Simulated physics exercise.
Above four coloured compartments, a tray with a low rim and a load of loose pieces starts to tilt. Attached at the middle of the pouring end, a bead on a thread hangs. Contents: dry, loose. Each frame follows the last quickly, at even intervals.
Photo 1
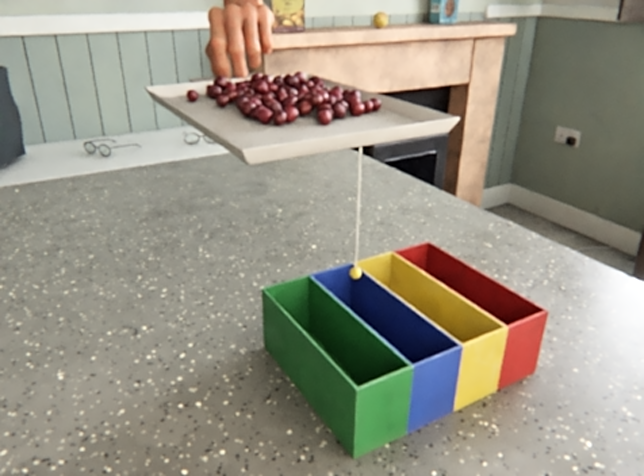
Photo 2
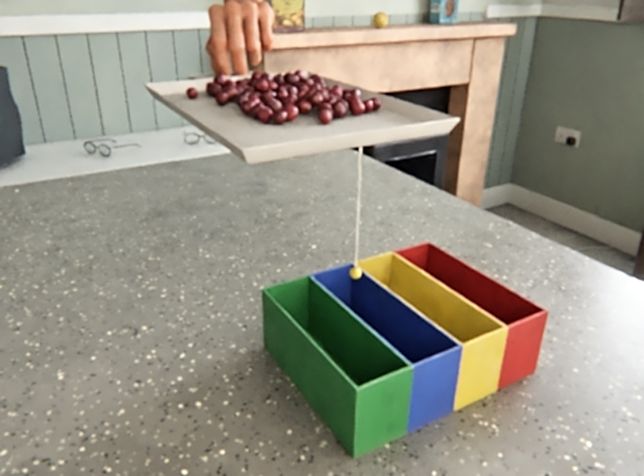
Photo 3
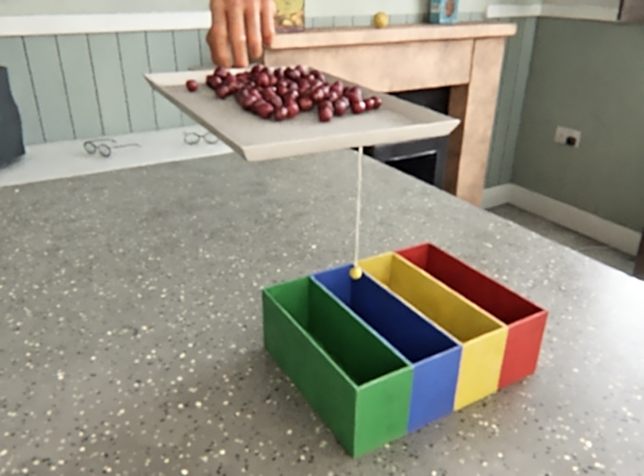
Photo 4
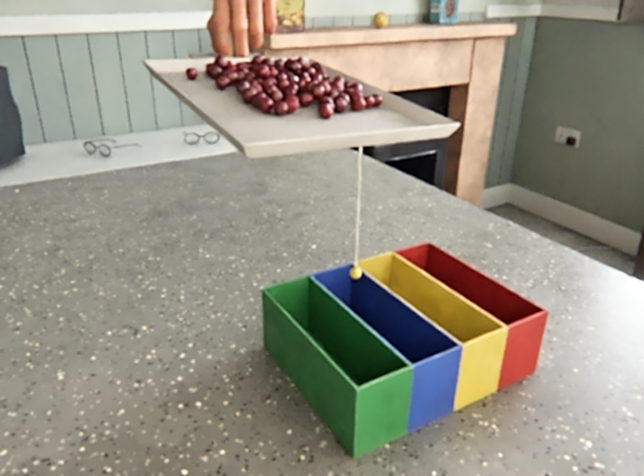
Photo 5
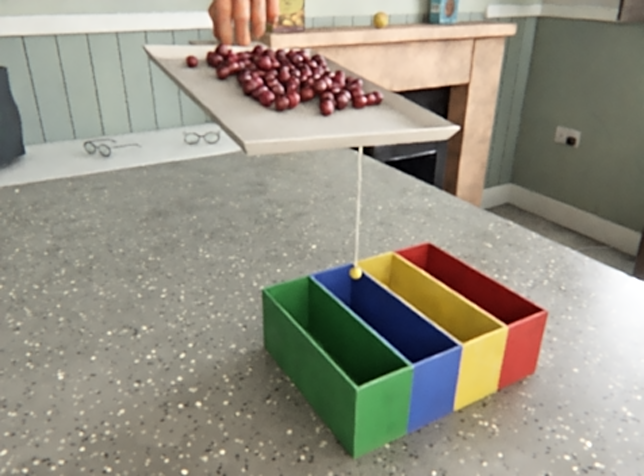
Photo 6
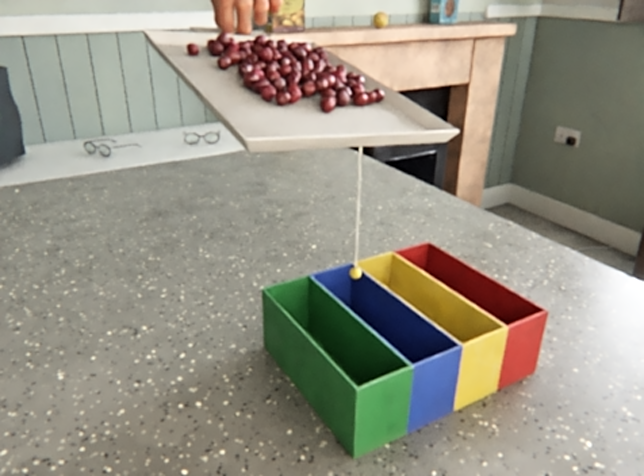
At the start, a hand holds the far edge of a nearly level tray of dark red dried cherries above green, blue, yellow and red compartments, with a bead hanging on a thread. The hand then raises the far side, tilting the tray slightly toward its right corner, while the bead stays still.
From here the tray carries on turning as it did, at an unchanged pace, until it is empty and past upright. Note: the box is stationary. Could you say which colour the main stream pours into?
It pours into the red cell.
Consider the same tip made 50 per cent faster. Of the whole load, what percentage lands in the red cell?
I'd say near 50 per cent.
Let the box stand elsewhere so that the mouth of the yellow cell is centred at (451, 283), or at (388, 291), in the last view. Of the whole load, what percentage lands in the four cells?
Try 1: Some 90 %; try 2: Some 50 %.
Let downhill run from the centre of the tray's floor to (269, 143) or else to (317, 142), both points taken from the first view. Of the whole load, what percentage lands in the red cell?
Around 0 per cent first, around 0 per cent next.
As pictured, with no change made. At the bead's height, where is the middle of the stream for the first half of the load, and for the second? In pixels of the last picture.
Earlier half at (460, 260), later half at (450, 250).
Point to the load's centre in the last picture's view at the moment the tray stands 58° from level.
The load is centred near (432, 159).
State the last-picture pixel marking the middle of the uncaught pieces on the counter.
Their middle ends up at roughly (515, 308).
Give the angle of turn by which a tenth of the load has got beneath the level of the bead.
I'd put it at about 50 degrees.
Soon, tray tipped steeply; about half on the tray; a small part in the red cell; a small part in the yellow cell; a stray few in the blue cell; a stray few in the green cell; about a quarter falling or outside the box.
A while on, tray tipped right over; about half in the red cell; about a quarter in the yellow cell; a small part in the blue cell; a stray few in the green cell; about a quarter falling or outside the box.
Towards the end, tray tipped past a quarter turn; about half in the red cell; about a quarter in the yellow cell; a small part in the blue cell; a stray few in the green cell; about a quarter falling or outside the box.
Finally, tray tipped past a quarter turn; about half in the red cell; about a quarter in the yellow cell; a small part in the blue cell; a stray few in the green cell; about a quarter outside the box.
